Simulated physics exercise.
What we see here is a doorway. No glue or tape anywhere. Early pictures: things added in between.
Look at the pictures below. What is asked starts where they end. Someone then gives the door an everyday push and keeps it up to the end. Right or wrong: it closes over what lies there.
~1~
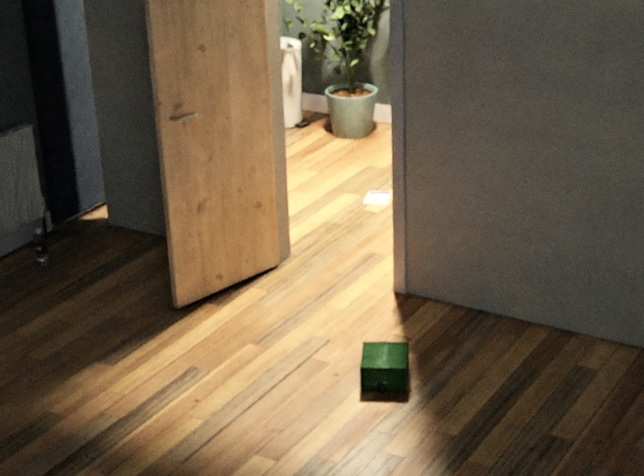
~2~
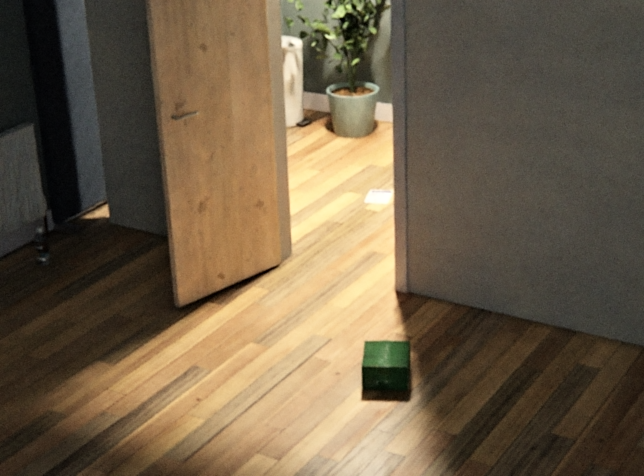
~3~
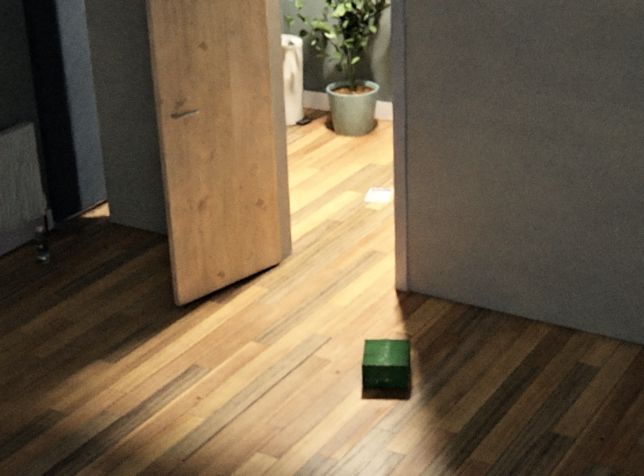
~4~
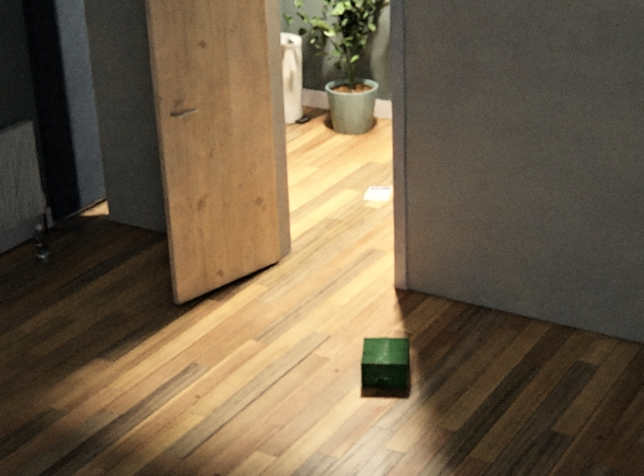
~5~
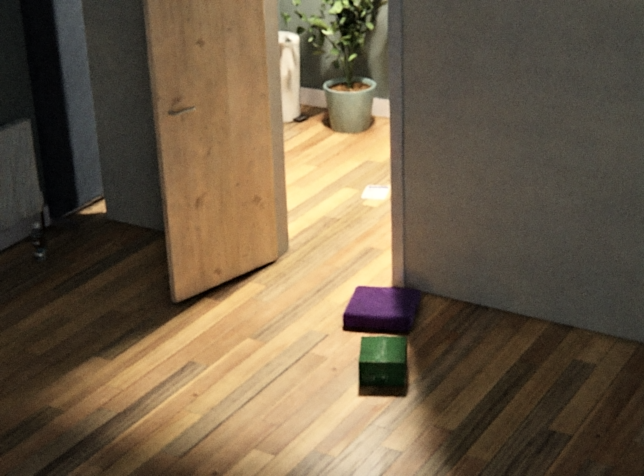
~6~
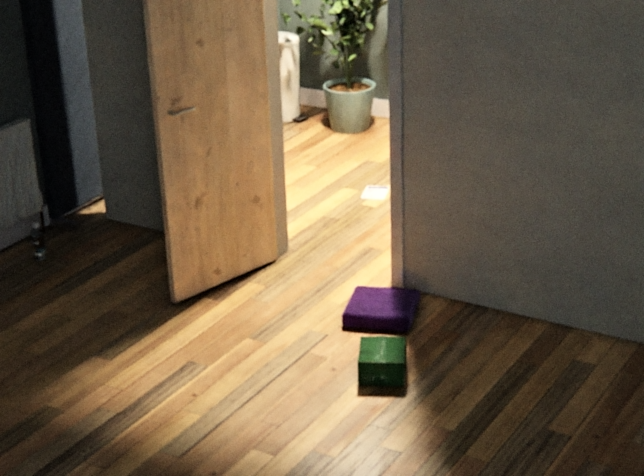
Right.
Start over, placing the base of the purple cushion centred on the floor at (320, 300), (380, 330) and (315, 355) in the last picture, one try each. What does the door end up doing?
Try 1: Door stays partly open. Try 2: Door ends up flush. Try 3: Door ends up flush.
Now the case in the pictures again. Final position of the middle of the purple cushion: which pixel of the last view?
Around (396, 308).
Then, 1.00 s after the last picture, open by 78°.
Then, 1.80 s after the last picture, open by 41°.
Then, 2.30 s after the last picture, open by 17°; purple cushion slid a little near (392, 308).
At rest, open by 0°; both in place. Seen from the same camera at the end, purple cushion near (396, 308).
